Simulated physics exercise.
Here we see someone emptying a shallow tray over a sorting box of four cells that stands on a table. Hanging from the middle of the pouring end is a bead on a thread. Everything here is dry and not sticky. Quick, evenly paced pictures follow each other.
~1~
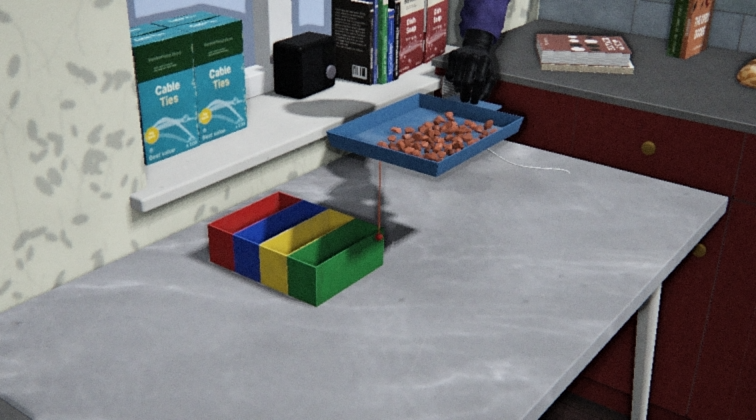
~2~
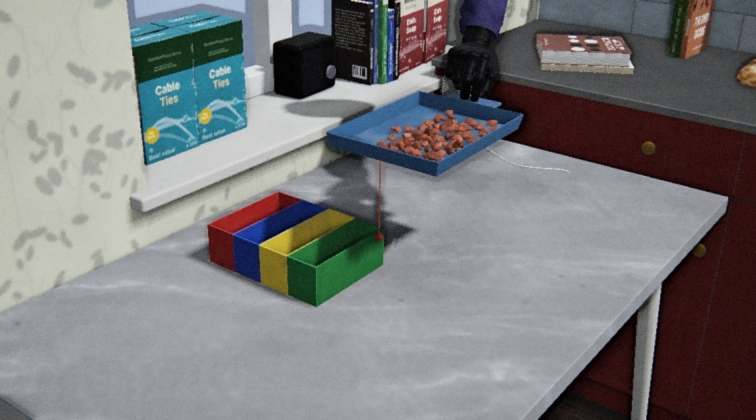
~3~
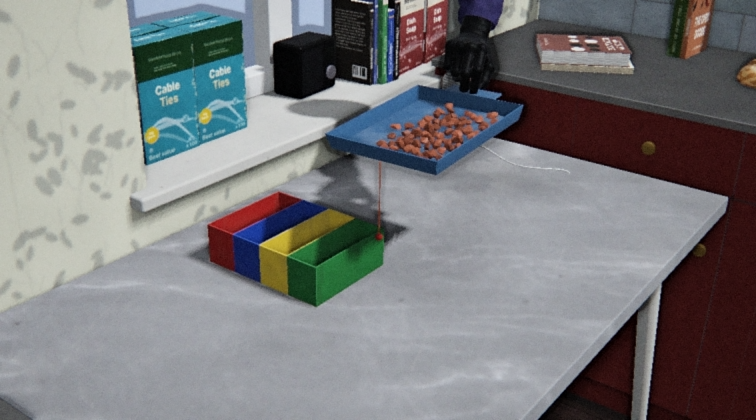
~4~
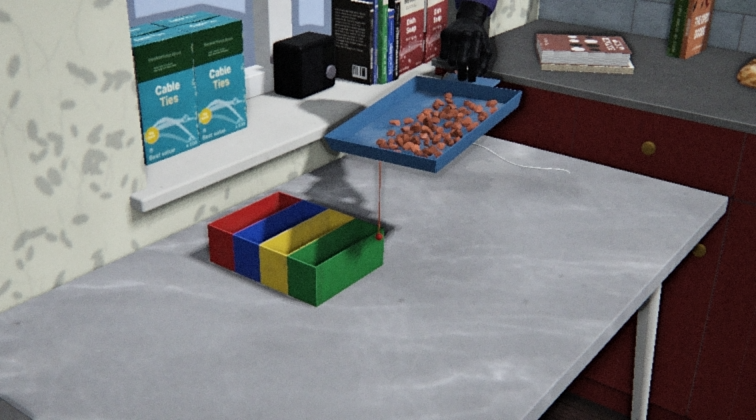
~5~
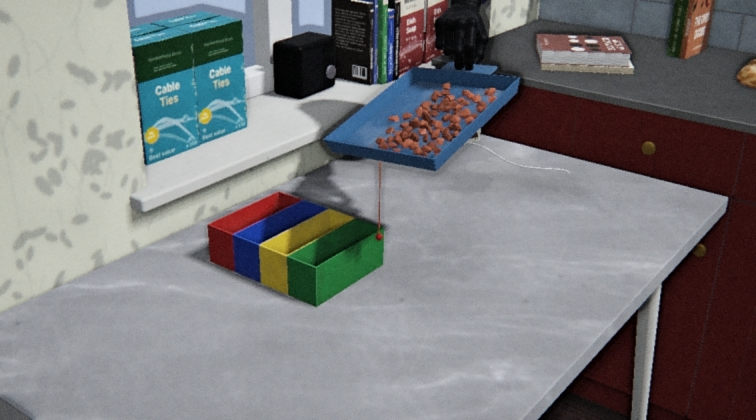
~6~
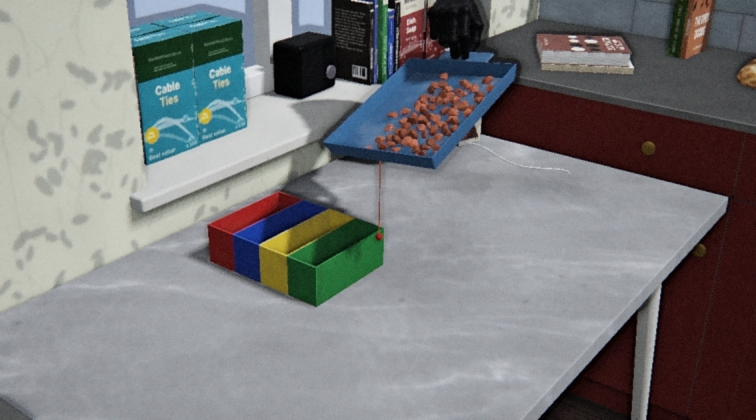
Above a four-coloured box on a table, a gloved hand gradually tilts a blue tray of reddish bits.
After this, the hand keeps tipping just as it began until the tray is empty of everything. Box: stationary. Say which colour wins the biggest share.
Green wins the biggest share.
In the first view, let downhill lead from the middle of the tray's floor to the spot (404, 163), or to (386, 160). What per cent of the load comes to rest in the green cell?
You'd get 0 per cent the first time and 20 per cent the second time.
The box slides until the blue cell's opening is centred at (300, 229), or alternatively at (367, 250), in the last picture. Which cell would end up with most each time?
For the first spot I'd say that yellow cell, and for the second spot that red cell.
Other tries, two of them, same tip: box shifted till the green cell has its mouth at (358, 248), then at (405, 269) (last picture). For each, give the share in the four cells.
First case 90 in a hundred, second case 90 in a hundred.
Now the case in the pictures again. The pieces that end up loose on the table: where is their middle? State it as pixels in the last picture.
I'd put the middle somewhere around (336, 304) in the last picture.
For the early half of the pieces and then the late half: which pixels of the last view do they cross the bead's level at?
Points: About (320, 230), then about (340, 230).
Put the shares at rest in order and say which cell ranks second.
The answer is the cell in yellow.
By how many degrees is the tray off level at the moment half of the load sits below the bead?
100°.
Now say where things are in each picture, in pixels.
In the first frame, corners of the pouring end (332, 131) and (437, 161), level; middle of the load (435, 139), bits of crushed brick; bead on its thread (379, 237); red cell (222, 244); blue cell (247, 255); yellow cell (274, 266); green cell (302, 278).
In the second frame, corners of the pouring end (331, 132) and (437, 160), level; middle of the load (435, 138).
In the third frame, corners of the pouring end (331, 133) and (436, 159), tipped barely, lowest at the left corner; middle of the load (434, 134).
In the fourth frame, corners of the pouring end (329, 135) and (434, 158), tipped a little, lowest at the left corner; middle of the load (434, 128).
In the fifth frame, corners of the pouring end (329, 138) and (433, 156), tipped clearly, lowest at the left corner; middle of the load (433, 122).
In the sixth frame, corners of the pouring end (328, 140) and (431, 155), tipped clearly, lowest at the left corner; middle of the load (431, 117); red cell (222, 244); blue cell (247, 255); yellow cell (274, 266); green cell (302, 278).
Just after the last frame, tray tipped steeply; every one on the tray.
A moment on, tray tipped past a quarter turn; roughly half on the tray; roughly a quarter in the green cell; roughly a quarter in the yellow cell; about a tenth falling or outside the box.
Further on, tray tipped past a quarter turn; roughly half in the green cell; roughly a third in the yellow cell; about a tenth falling or outside the box.
When it is over, tray tipped past a quarter turn; roughly half in the green cell; roughly a third in the yellow cell; not one in the blue cell; not one in the red cell; about a tenth outside the box.
